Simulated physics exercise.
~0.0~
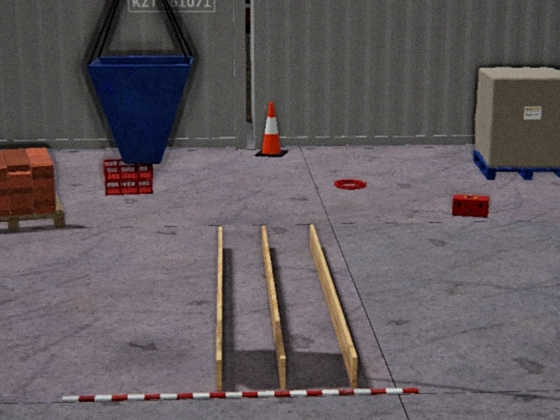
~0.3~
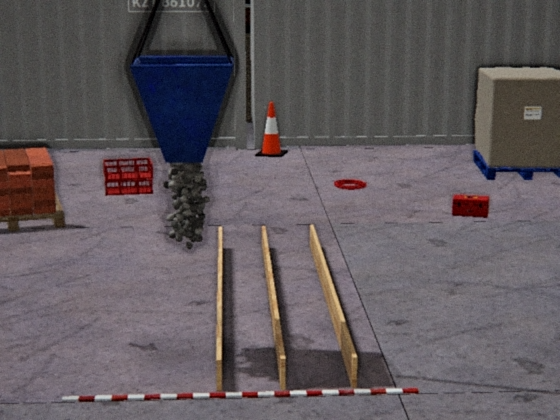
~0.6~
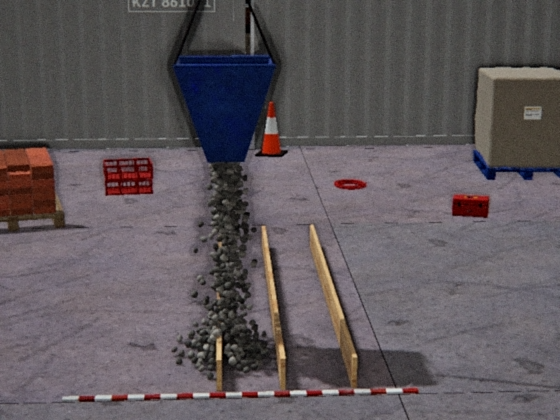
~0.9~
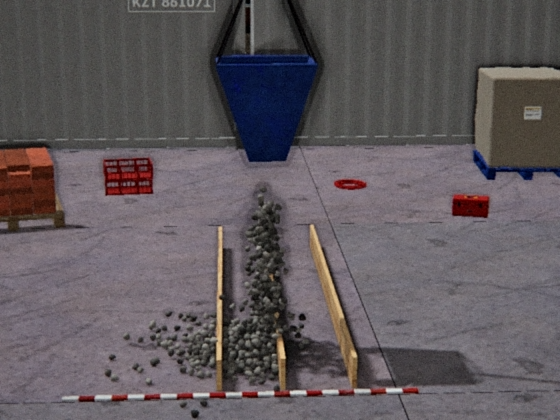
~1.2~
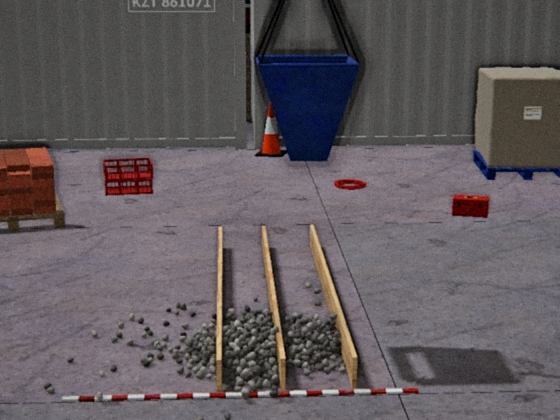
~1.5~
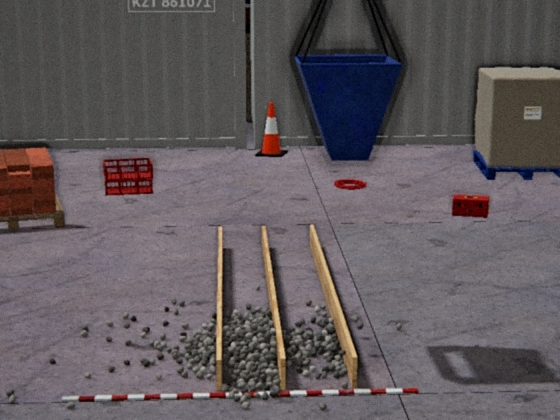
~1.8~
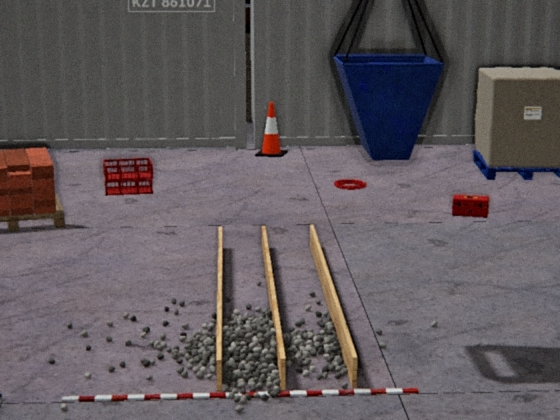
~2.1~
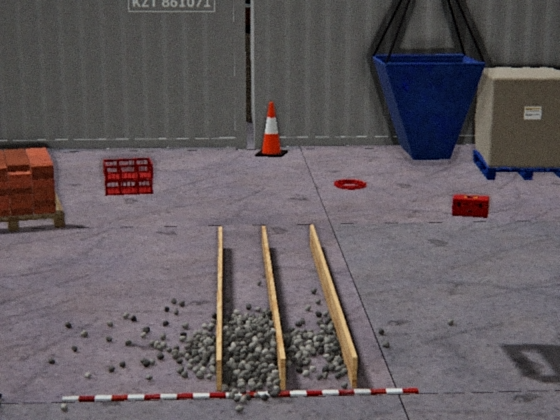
The video shows a blue hopper moving right along a grey wall, pouring grey stones from its underside over three wooden planks. It empties and continues right, leaving stones scattered left of the planks and between them, with most lying in the left bay.
